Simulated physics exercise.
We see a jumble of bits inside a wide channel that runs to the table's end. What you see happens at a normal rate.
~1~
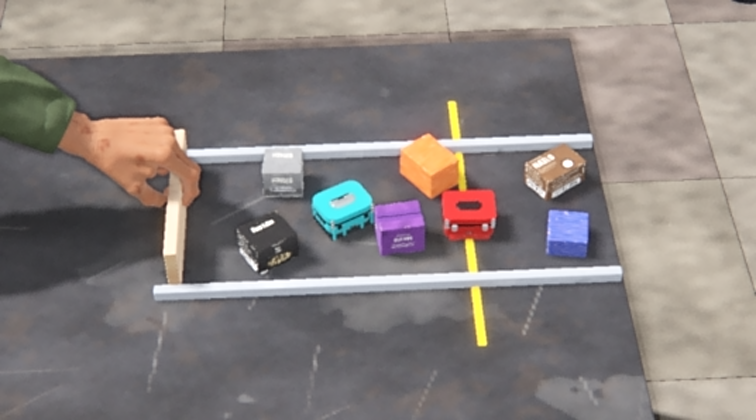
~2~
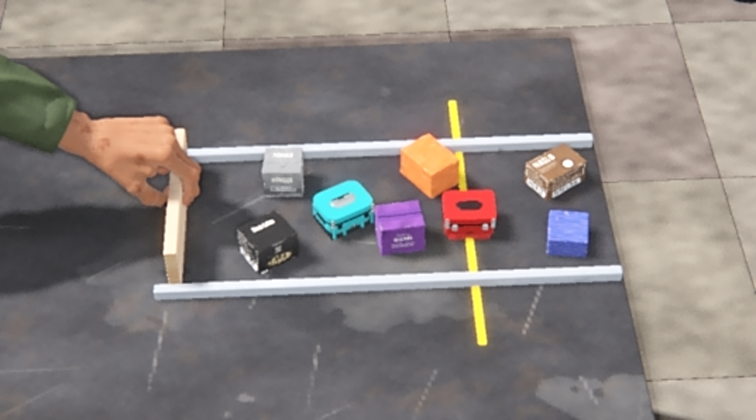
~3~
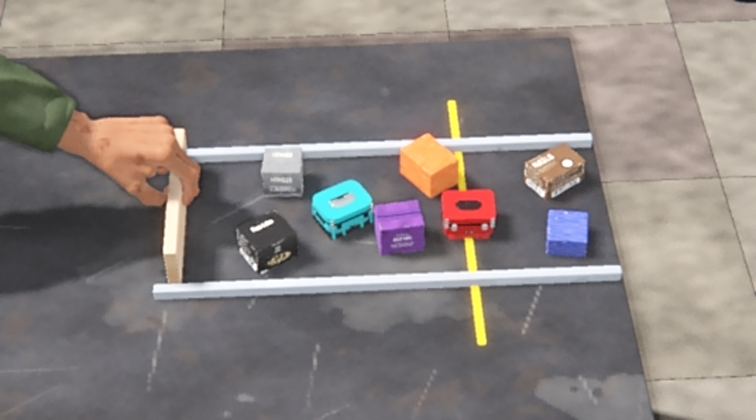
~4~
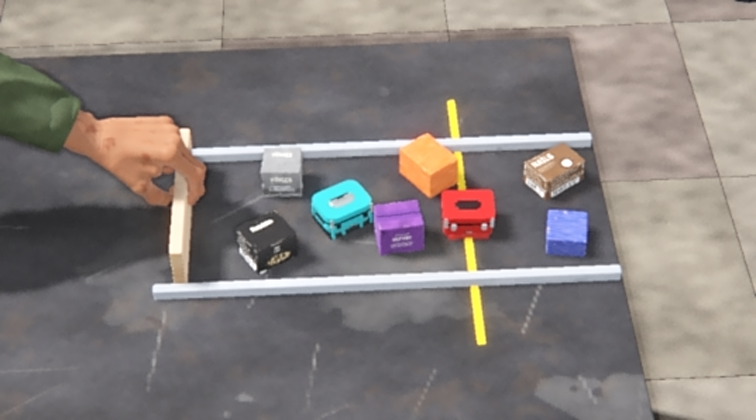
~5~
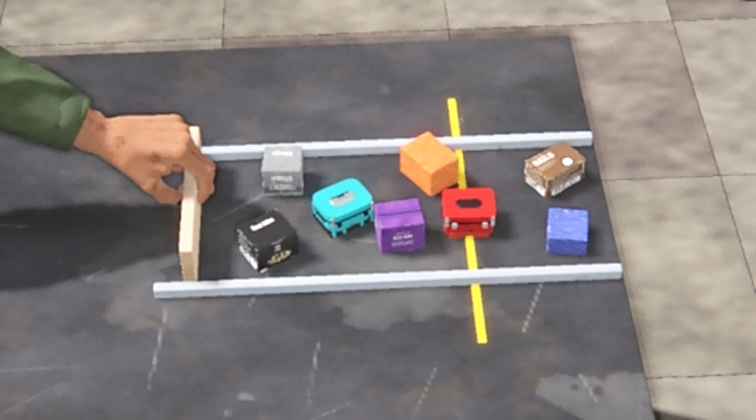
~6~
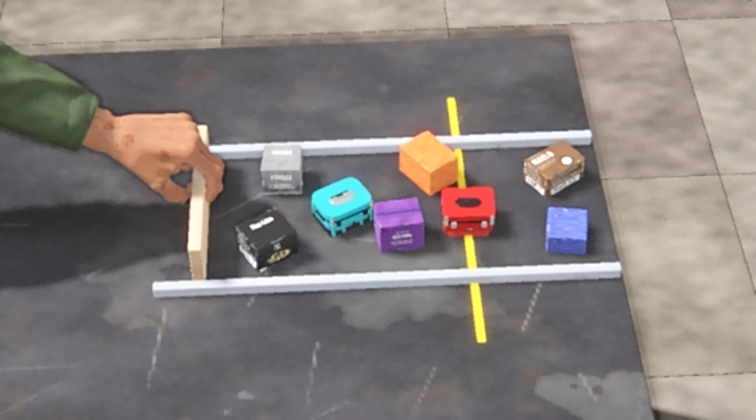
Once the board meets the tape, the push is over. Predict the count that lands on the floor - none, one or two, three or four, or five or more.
The number going over the end will be nothing at all.
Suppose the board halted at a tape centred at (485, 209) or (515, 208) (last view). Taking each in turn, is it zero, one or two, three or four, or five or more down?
For the first tape it's no fall at all, and for the second it's either one or two.
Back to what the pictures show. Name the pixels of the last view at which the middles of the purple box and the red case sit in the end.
(526, 217) and (547, 190), approximately.
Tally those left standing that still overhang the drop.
Overhang count: 0.
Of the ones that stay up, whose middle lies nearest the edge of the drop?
The brown box ends nearest.
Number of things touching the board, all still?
3 in contact.
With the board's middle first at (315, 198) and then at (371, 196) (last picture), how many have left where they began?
Note: First position 3; second position 6.
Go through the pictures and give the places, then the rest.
The first picture shows blue block (568, 234); brown box (555, 172); red case (469, 215); board (177, 207); tape (466, 214).
The second picture shows brown box (556, 171); turquoise case (343, 210).
The third picture shows red case (468, 214); purple box (399, 228).
The fourth picture shows blue block (567, 233); black box (267, 242).
The fifth picture shows brown box (555, 169); grey box (283, 170).
The sixth picture shows blue block (567, 231); brown box (555, 168); red case (468, 212); board (200, 203); tape (465, 210).
A little later, none off yet; blue block at rest near (567, 231); brown box at rest near (555, 168); red case at rest near (468, 212).
Next, none off yet; blue block at rest near (567, 231); brown box at rest near (555, 168); red case moving near (472, 211).
Later still, none off yet; blue block at rest near (567, 231); brown box at rest near (555, 168); red case shifted about its own width near (523, 194).
When it is over, the number that fall off is zero.
